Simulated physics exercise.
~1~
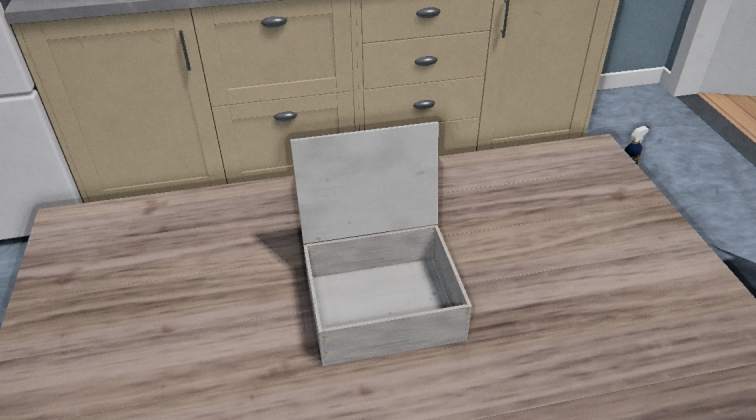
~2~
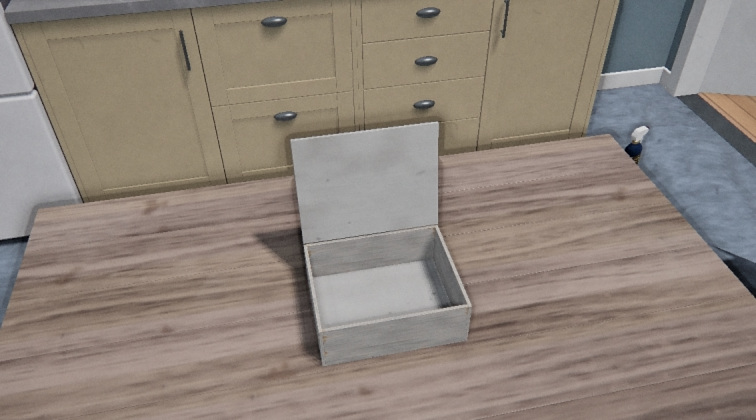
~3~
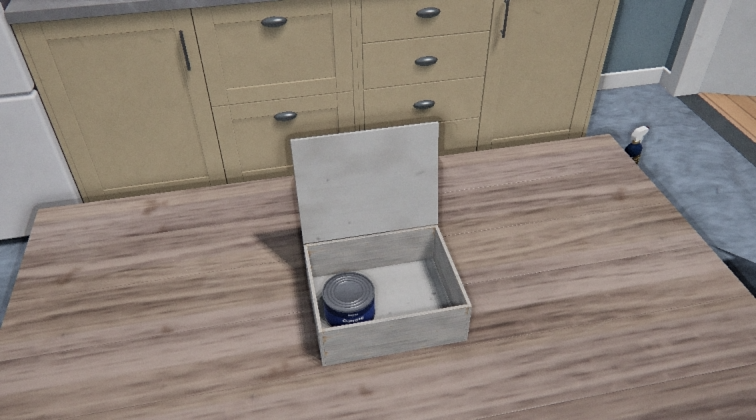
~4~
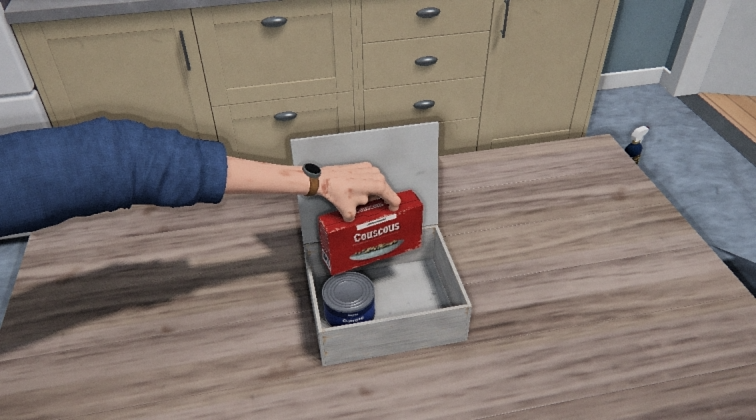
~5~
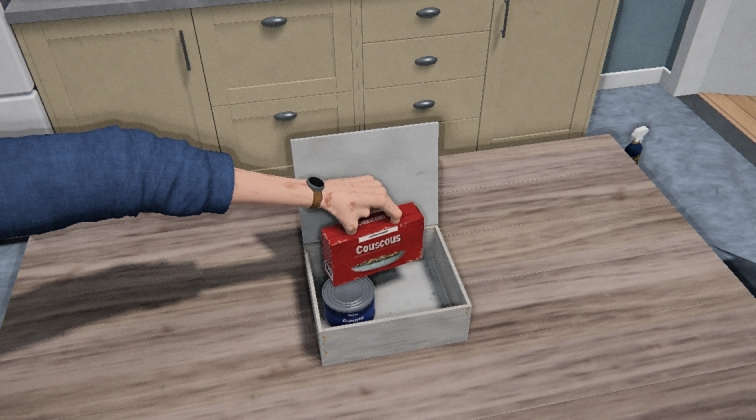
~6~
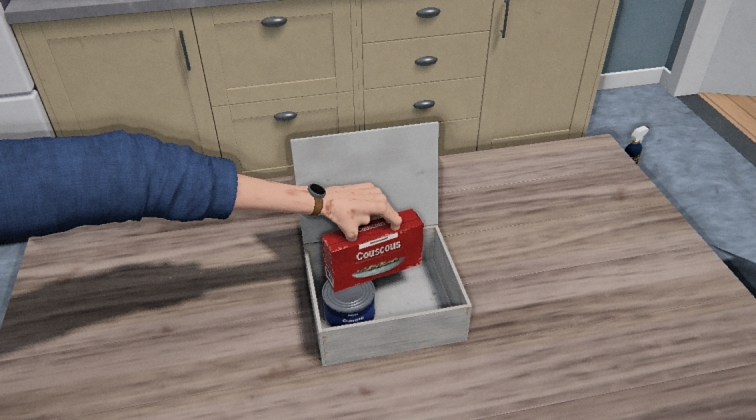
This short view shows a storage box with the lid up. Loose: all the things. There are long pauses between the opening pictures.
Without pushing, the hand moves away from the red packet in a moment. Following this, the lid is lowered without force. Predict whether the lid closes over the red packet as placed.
I predict it won't fully lower.
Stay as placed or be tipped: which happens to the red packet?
Result: The red packet leans over.
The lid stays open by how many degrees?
Around 80 degrees.
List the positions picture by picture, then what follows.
In the first frame, the last thing is not in view yet.
In the second frame, the last thing is not in view yet.
In the third frame, the last thing is not in view yet; blue tub (349, 302).
The fourth frame shows on its way; red packet (372, 232); blue tub (349, 302).
The fifth frame shows on its way; red packet (374, 244); blue tub (349, 302).
The sixth frame shows in place under the hand; red packet (374, 250); blue tub (349, 302).
Then, 0.30 s past the last view, red packet rocked 33° from its first pose near (384, 251).
Then, 0.50 s past the last view, red packet rocked 32° from its first pose near (382, 250).
Then, 1.10 s past the last view, lid starting down; red packet rocked 36° from its first pose near (379, 249).
Finally, lid 80° above the rim; down or leaning hard in the box, red packet; blue tub still in place. Final places as the last picture's camera would see them, red packet near (379, 249).
